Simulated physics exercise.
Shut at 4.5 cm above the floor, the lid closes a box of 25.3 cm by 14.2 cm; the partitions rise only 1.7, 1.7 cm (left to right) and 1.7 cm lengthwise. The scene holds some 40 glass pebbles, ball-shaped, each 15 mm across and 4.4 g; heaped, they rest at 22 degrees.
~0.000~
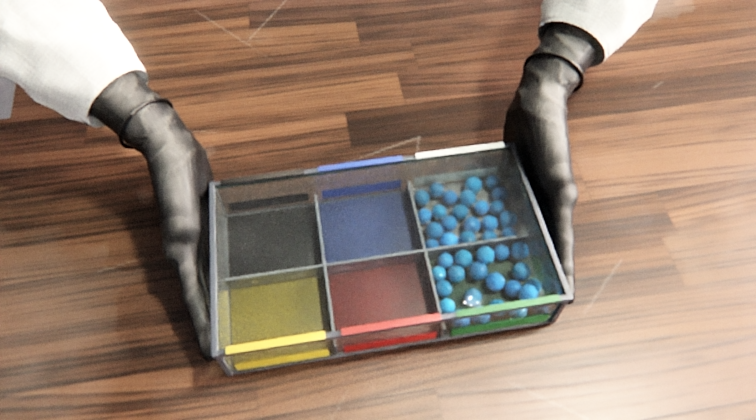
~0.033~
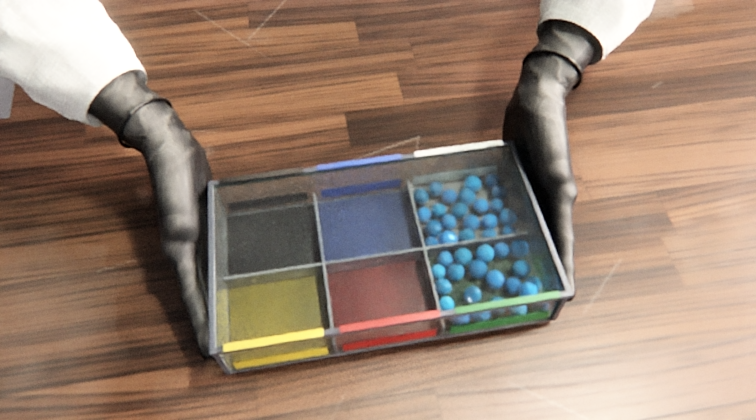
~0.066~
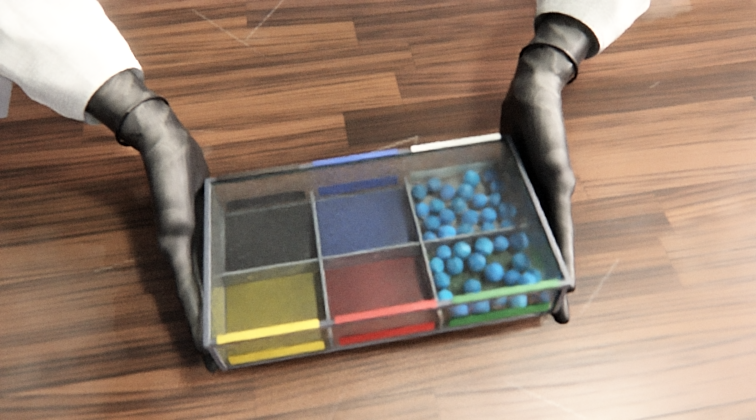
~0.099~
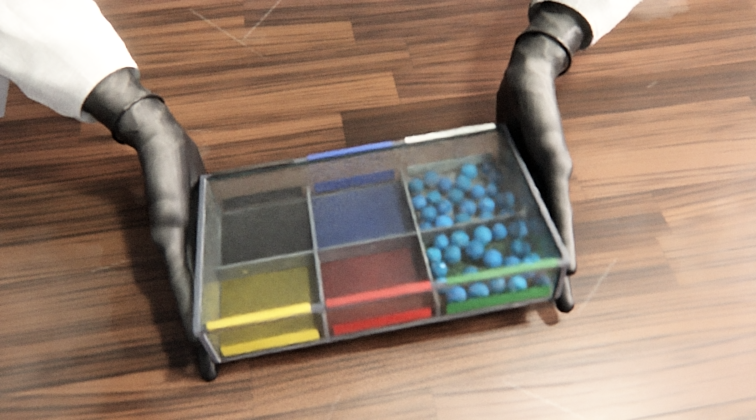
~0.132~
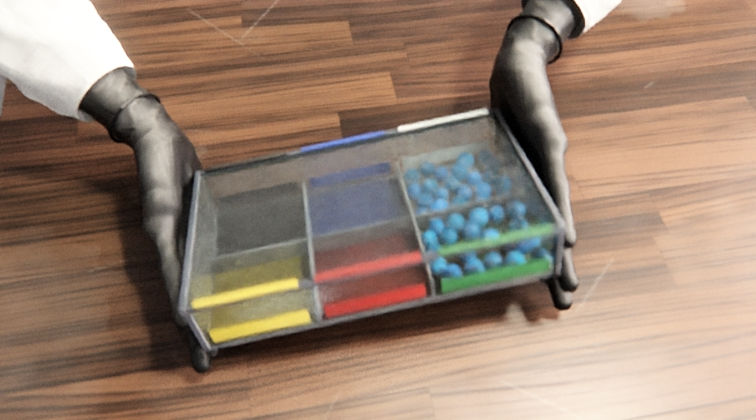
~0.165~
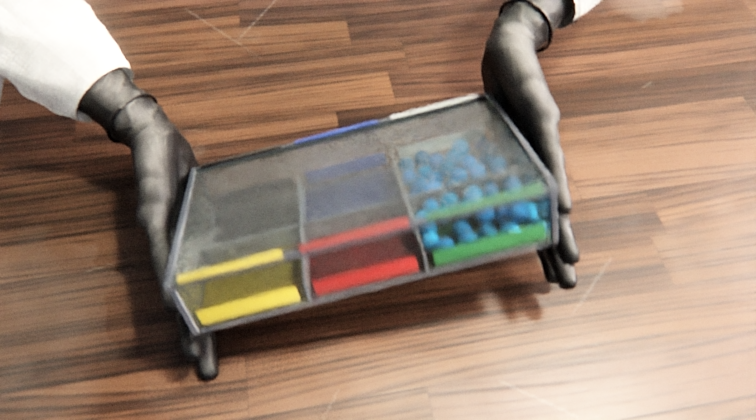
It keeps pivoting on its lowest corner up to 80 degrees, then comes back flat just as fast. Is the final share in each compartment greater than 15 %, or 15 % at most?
Red: 15 % at most, blue: Greater than 15 %, green: 15 % at most, yellow: 15 % at most, white: Greater than 15 %, black: 15 % at most.
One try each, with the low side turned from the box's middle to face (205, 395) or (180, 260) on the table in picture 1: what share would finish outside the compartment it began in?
First try: About 85 percent; second try: About 95 percent.
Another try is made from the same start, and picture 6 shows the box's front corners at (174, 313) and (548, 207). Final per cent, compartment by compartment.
Result - red: 5 %; blue: 30 %; green: 10 %; yellow: 0 %; white: 45 %; black: 10 %.
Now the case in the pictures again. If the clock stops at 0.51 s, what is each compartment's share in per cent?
Red 0, blue 0, green 35, yellow 0, white 60, black 0.
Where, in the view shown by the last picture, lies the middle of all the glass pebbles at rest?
(426, 216).
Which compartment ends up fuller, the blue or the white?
Result: White has more.
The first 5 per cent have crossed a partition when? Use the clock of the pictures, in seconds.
0.50 s or so.
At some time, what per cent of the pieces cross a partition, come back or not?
Roughly 60 %.
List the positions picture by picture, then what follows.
Box tilt 0 degrees, front corners at (218, 351) and (565, 296); green 50 %, white 50 %, in the first frame.
Box tilt 1 degrees, front corners at (216, 349) and (565, 292), in the second frame.
Box tilt 4 degrees, front corners at (210, 341) and (565, 281), lowest corner left back, in the third frame.
Box tilt 9 degrees, front corners at (200, 328) and (563, 260), lowest corner left back, in the fourth frame.
Box tilt 16 degrees, front corners at (186, 307) and (559, 227), lowest corner left back, in the fifth frame.
Box tilt 24 degrees, front corners at (171, 284) and (550, 187), lowest corner left back; green 50 %, white 50 %. Its pace works out near 230 degrees a second, in the sixth frame.
After 0.51 s, tilt 79 degrees; green 35 %, white 60 %.
Then, at 0.75 s, tilt 30 degrees; blue 35 %, green 5 %, white 60 %.
After 1.09 s, tilt 0 degrees; blue 35 %, green 5 %, white 60 %.
At rest (1.6 s), red 0 %, blue 35 %, green 5 %, yellow 0 %, white 60 %, black 0 %.
